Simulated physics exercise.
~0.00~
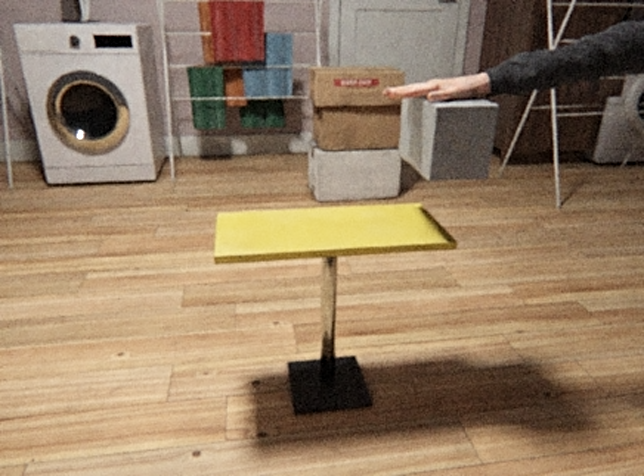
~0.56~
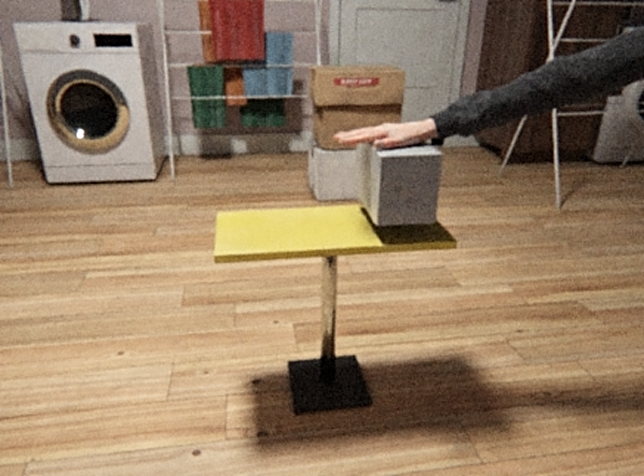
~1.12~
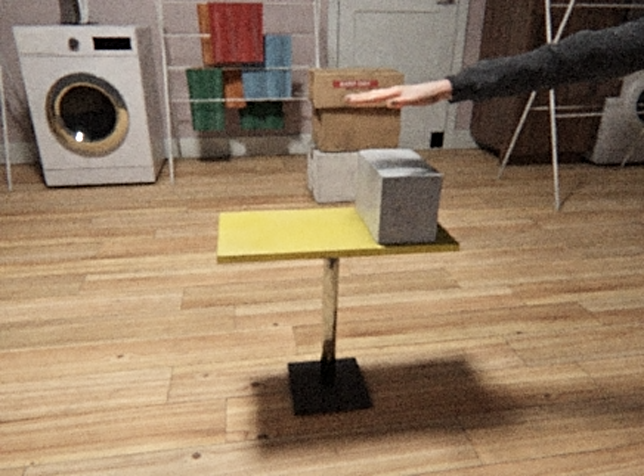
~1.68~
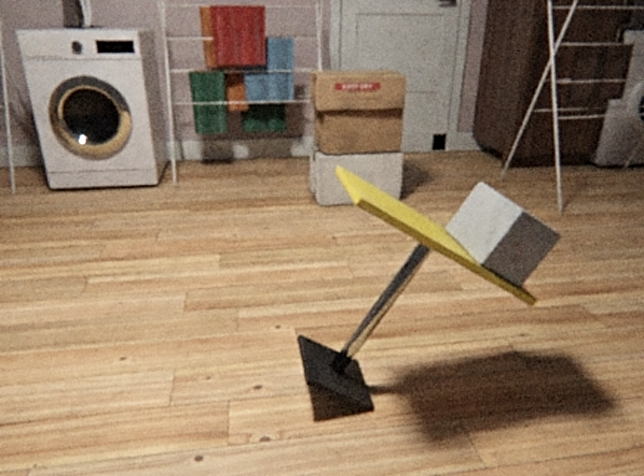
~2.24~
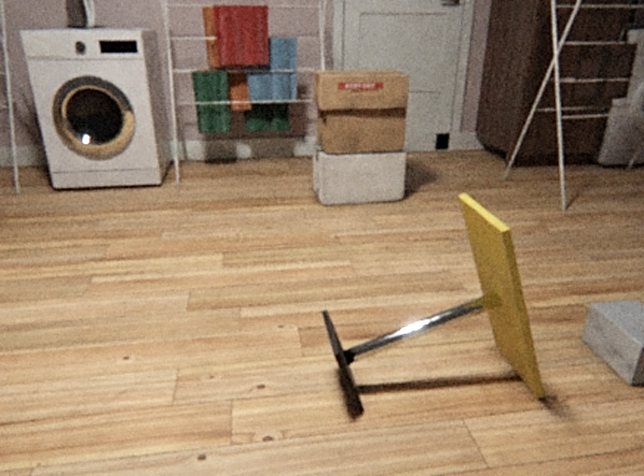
A grey block is set on a yellow side table's right side, and both topple rightward.
